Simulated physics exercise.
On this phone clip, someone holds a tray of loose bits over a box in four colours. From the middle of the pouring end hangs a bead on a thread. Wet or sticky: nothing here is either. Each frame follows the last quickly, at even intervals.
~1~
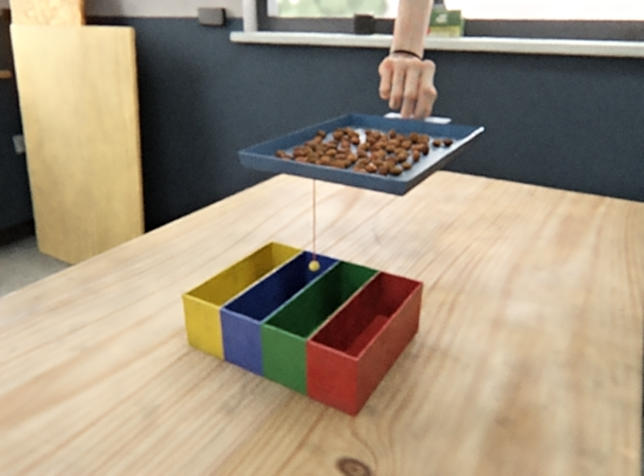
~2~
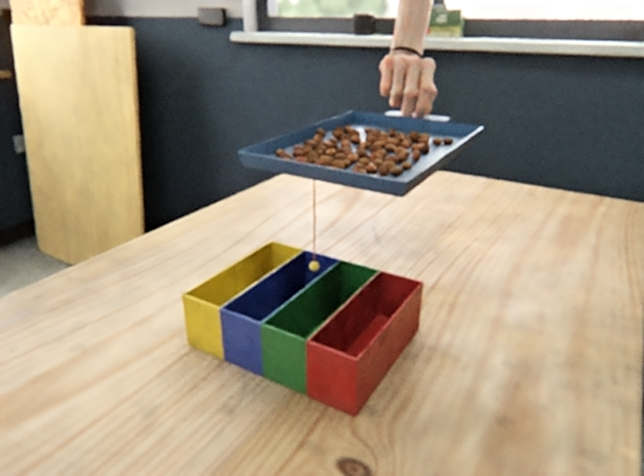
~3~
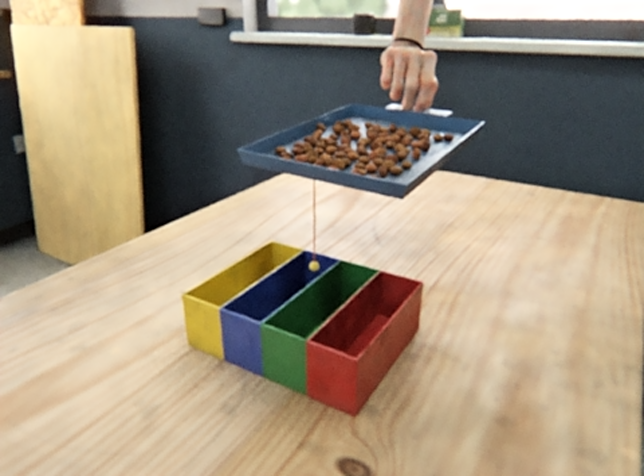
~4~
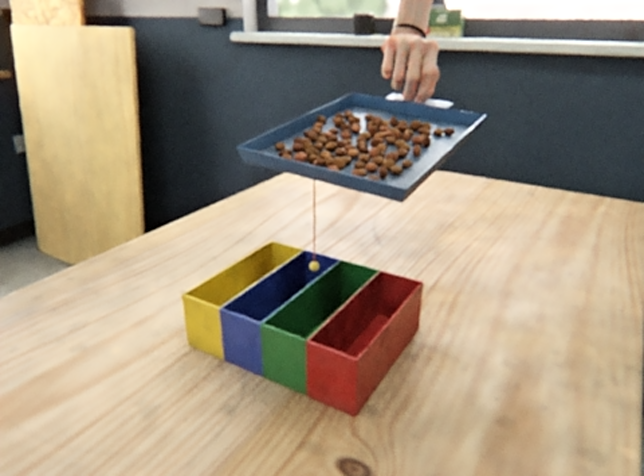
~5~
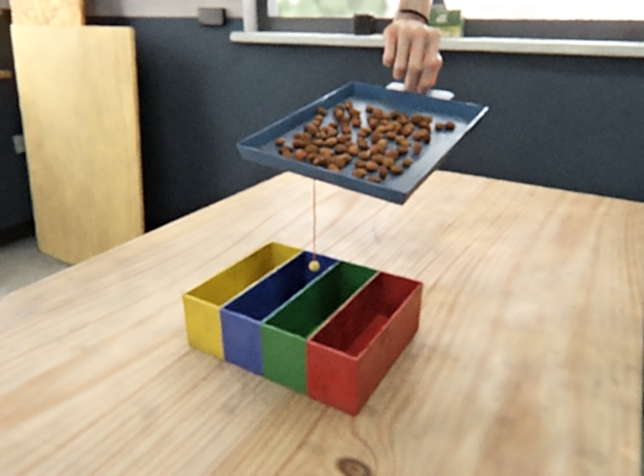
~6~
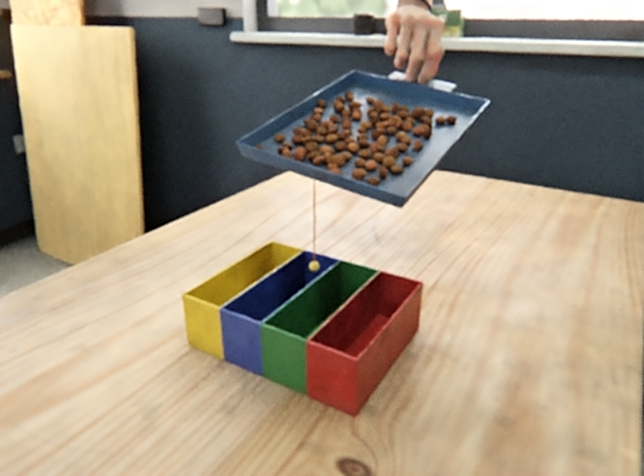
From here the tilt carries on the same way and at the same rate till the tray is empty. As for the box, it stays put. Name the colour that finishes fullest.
Red.
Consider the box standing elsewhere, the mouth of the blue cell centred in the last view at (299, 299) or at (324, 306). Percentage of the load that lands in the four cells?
100 %, 100 %.
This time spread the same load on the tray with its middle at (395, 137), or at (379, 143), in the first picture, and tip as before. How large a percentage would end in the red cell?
Close to 70 %, followed by close to 80 %.
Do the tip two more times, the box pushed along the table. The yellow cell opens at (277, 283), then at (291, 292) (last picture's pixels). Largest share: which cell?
Green, then the green cell.
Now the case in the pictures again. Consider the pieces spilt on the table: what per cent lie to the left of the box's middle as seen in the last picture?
Around 0 per cent, I reckon.
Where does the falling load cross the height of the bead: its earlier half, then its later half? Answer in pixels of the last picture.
First near (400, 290), later near (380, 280).
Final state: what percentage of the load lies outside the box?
Estimated share: About 20 %.
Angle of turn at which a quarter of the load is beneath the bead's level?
At roughly 95°.
Soon after the last picture, tray tipped steeply; nearly all on the tray; a stray few falling or outside the box.
A little later, tray tipped right over; about a quarter on the tray; about a third in the red cell; a stray few in the green cell; about a third falling or outside the box.
Later still, tray tipped past a quarter turn; about two thirds in the red cell; a small part in the green cell; about a quarter falling or outside the box.
At rest, tray tipped past a quarter turn; about two thirds in the red cell; a small part in the green cell; none in the blue cell; none in the yellow cell; about a quarter outside the box.
